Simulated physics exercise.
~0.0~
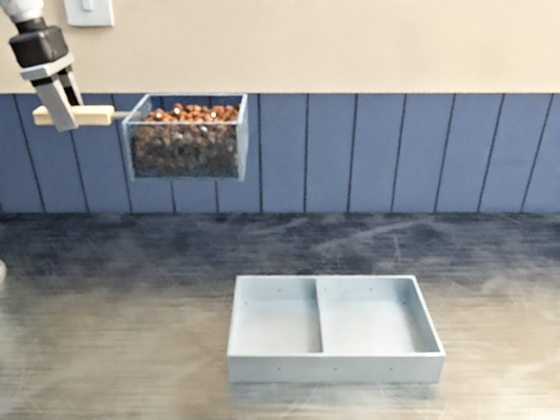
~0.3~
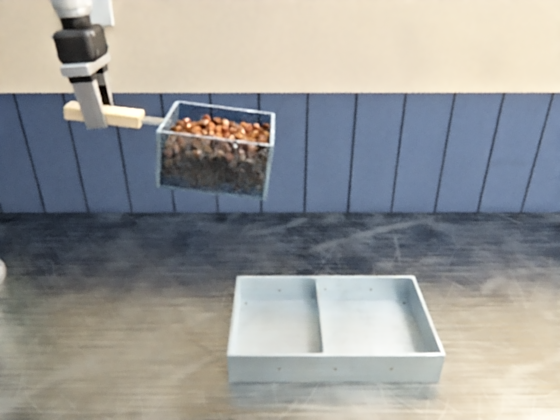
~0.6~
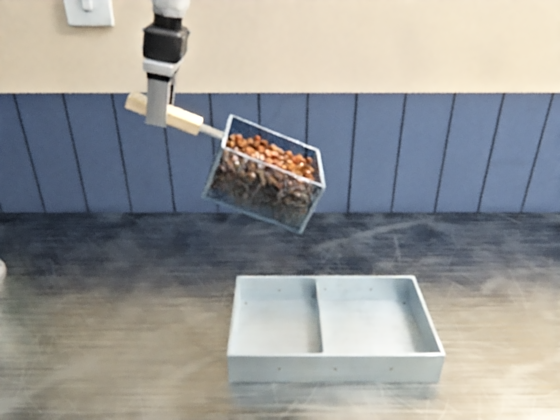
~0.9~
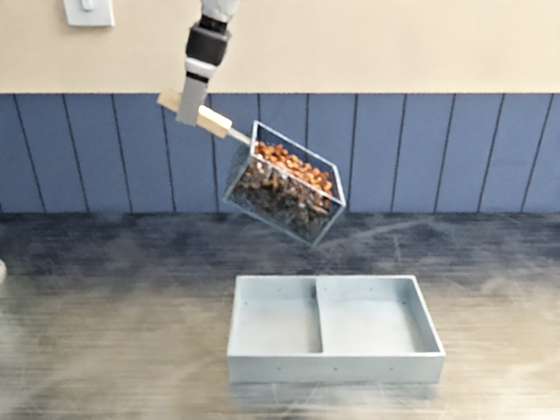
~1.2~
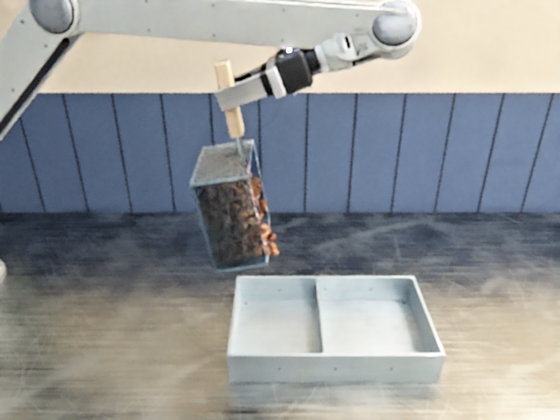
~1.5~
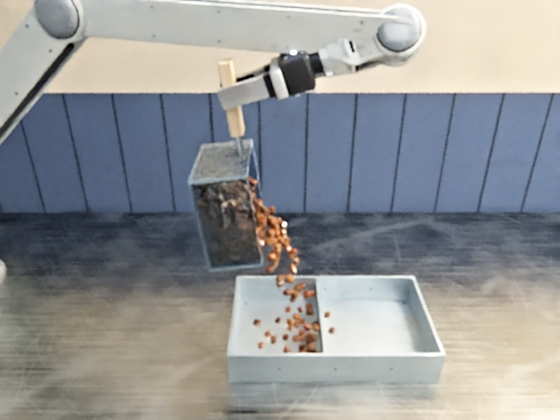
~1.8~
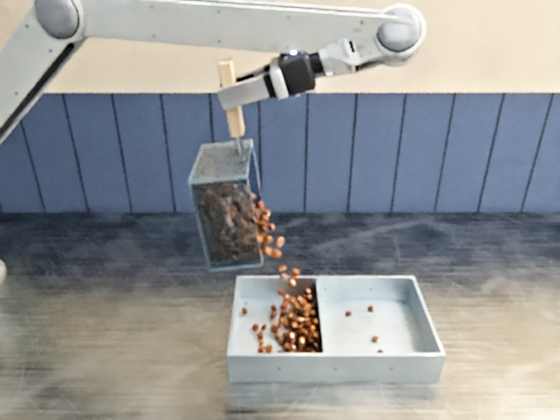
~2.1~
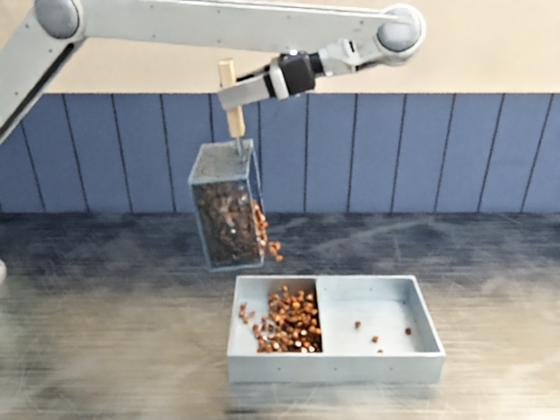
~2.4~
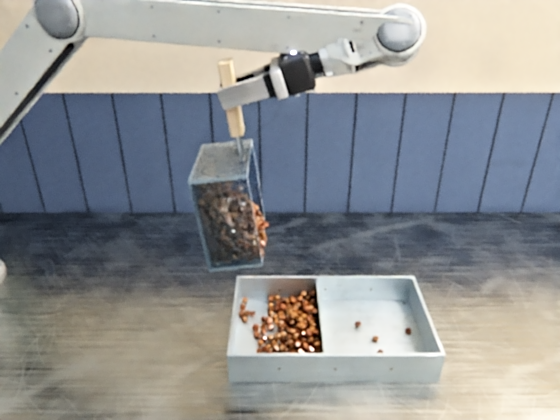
A robot arm carries a clear box of small brown pellets rightward and tips it steeply above a pale divided tray. Pellets spill mostly into the left compartment, a few land in the right one, and the box stays tilted, still holding many.
